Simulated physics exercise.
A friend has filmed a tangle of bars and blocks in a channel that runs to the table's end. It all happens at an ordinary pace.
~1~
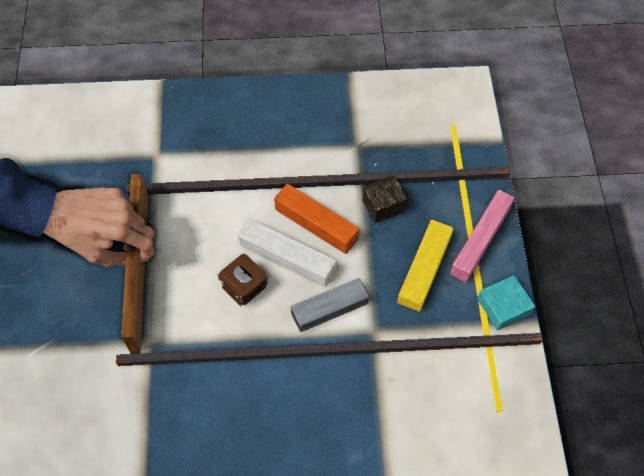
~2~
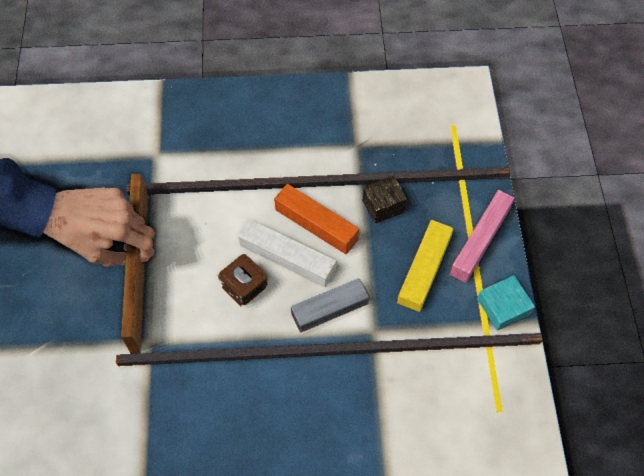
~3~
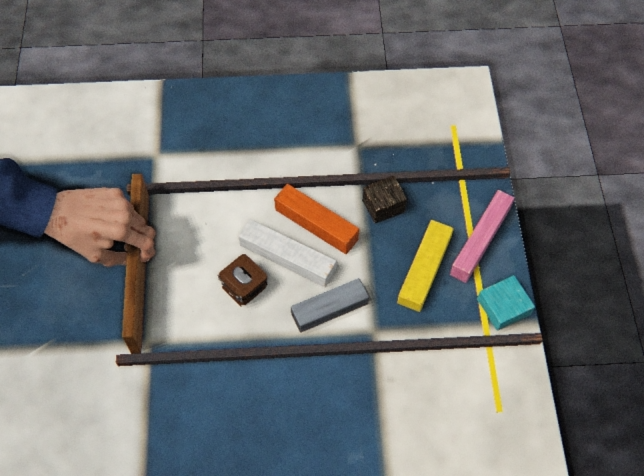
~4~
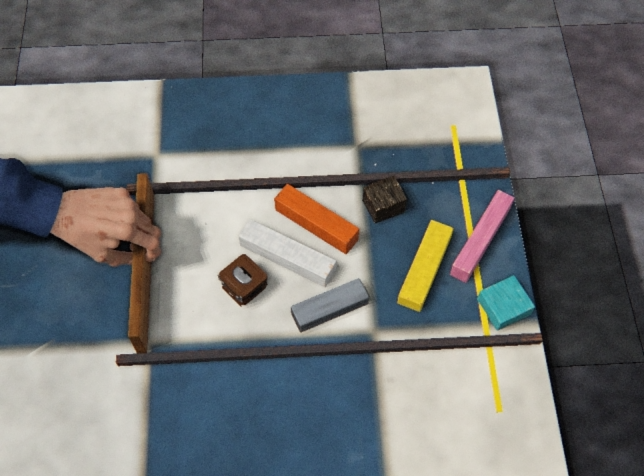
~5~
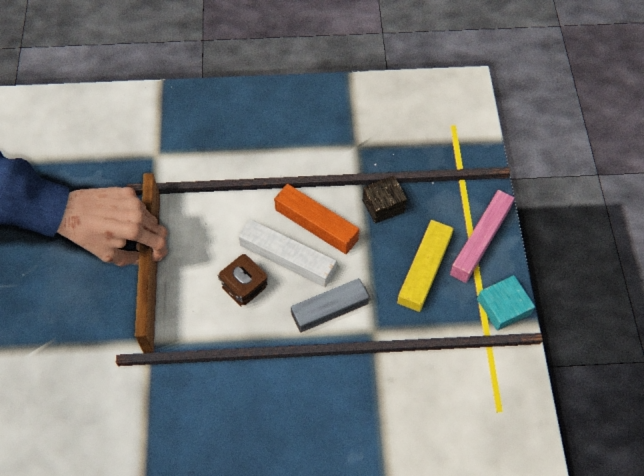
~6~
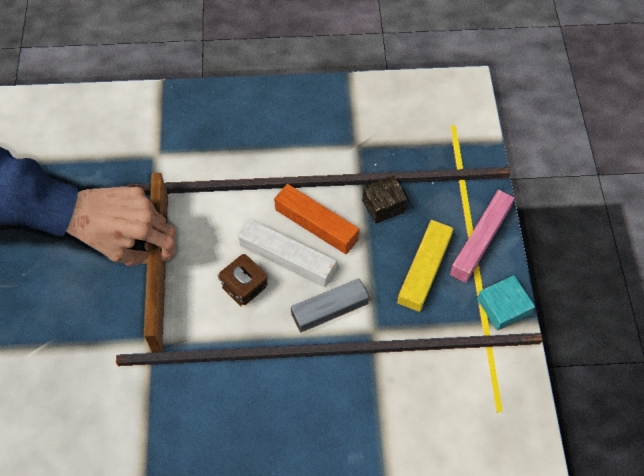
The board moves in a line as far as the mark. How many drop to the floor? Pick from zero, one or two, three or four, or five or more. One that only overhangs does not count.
Here the number that fall off is three or four.
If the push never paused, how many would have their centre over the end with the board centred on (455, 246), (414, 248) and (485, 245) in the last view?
Past the end: 3, 1 and 4.
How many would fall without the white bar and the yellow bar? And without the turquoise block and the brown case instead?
2 in the first case, 2 in the second.
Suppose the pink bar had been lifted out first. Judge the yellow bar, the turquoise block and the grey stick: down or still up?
The yellow bar goes over; the turquoise block goes over; the grey stick is kept.
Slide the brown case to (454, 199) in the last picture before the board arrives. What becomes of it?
The brown case tumbles off.
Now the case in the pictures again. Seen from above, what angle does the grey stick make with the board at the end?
About 90°.
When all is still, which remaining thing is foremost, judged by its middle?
It is the black block.
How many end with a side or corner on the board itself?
The number is 4.
Early on, none off yet; turquoise block at rest near (506, 303); pink bar at rest near (483, 236); yellow bar at rest near (426, 265).
Finally, the number that fall off is three or four; lost, yellow bar, pink bar and turquoise block.
